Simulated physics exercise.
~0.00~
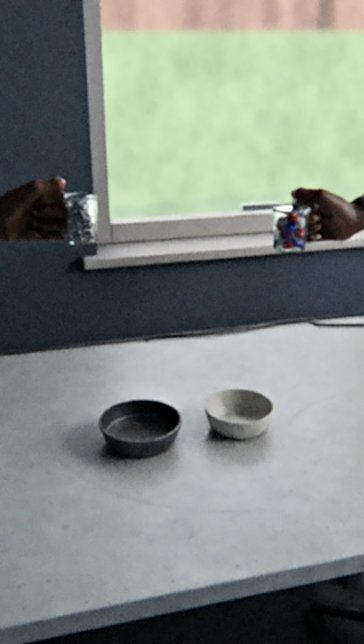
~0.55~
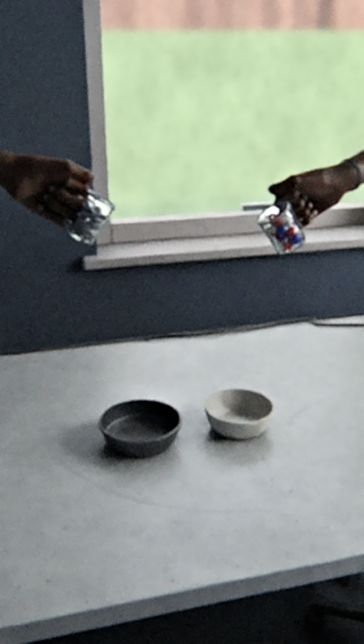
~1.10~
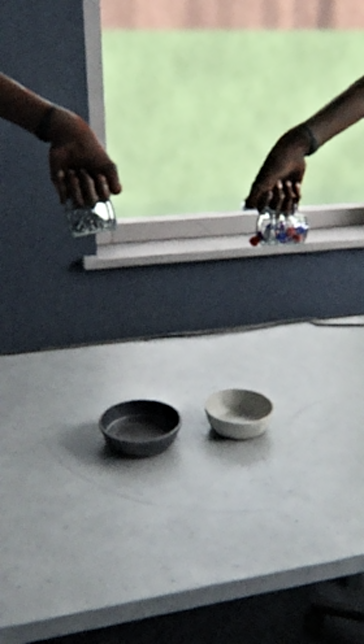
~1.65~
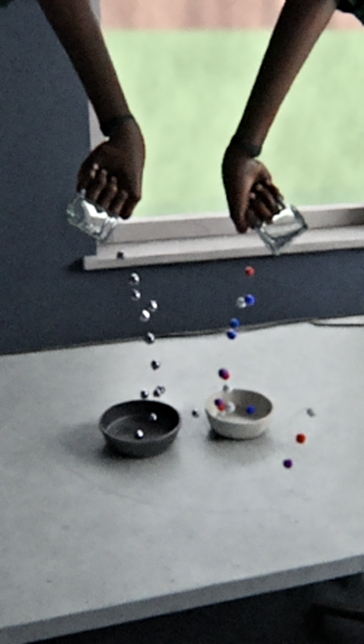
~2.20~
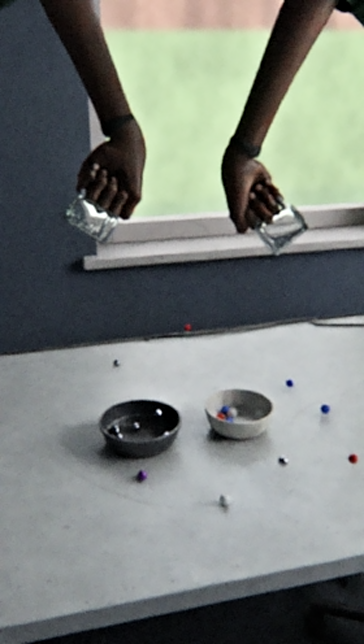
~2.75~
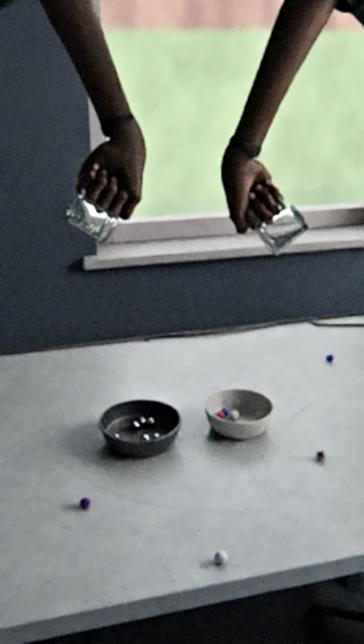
Two dark-skinned hands, seen from slightly above in a still view, hold clear cups of small beads over a pale grey table, before a blue wall and a window showing green outside. A dark bowl sits on the left and a cream bowl on the right. The hands tilt the cups, then turn them upside down. Silvery beads fall towards the dark bowl while red, blue and white ones fall towards the cream bowl. Some land inside, but others bounce and scatter across the table. Finally, both bowls hold some beads, a few stray ones remain on the tabletop, and the cups stay overturned.
